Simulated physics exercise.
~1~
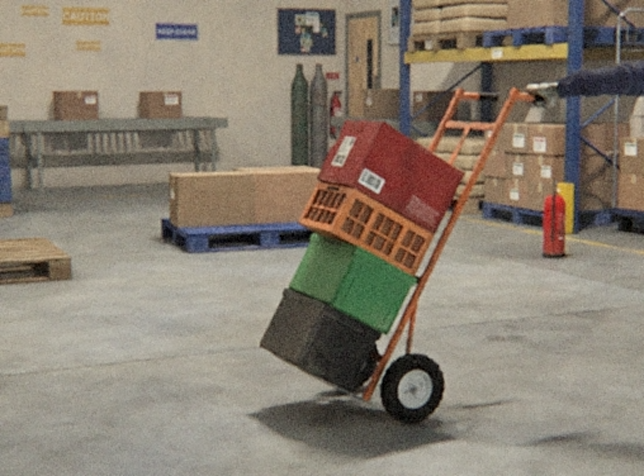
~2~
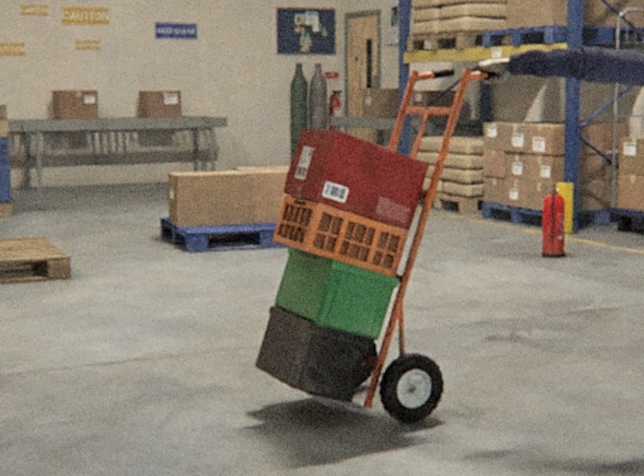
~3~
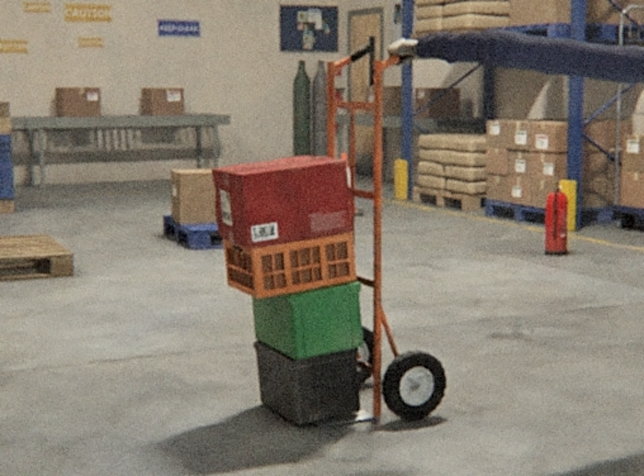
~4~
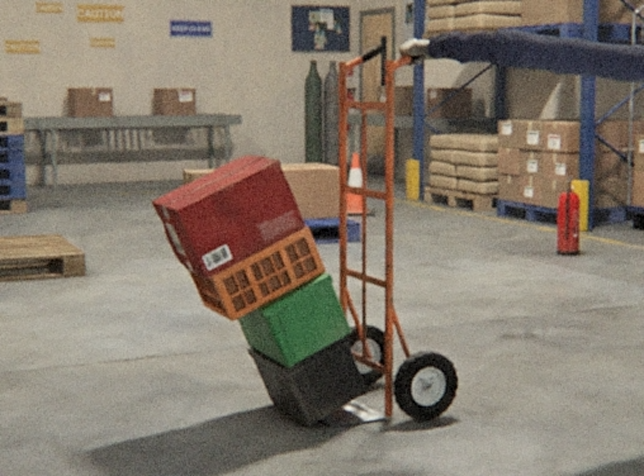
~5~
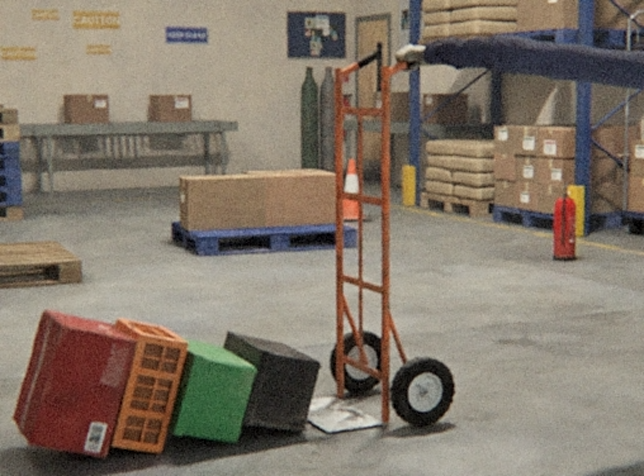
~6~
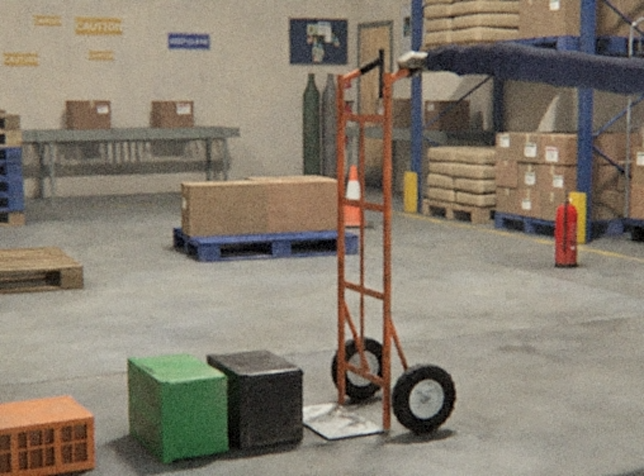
Orange hand truck swinging upright under a blue-sleeved arm in a warehouse, its stacked boxes and crate toppling left across the floor.
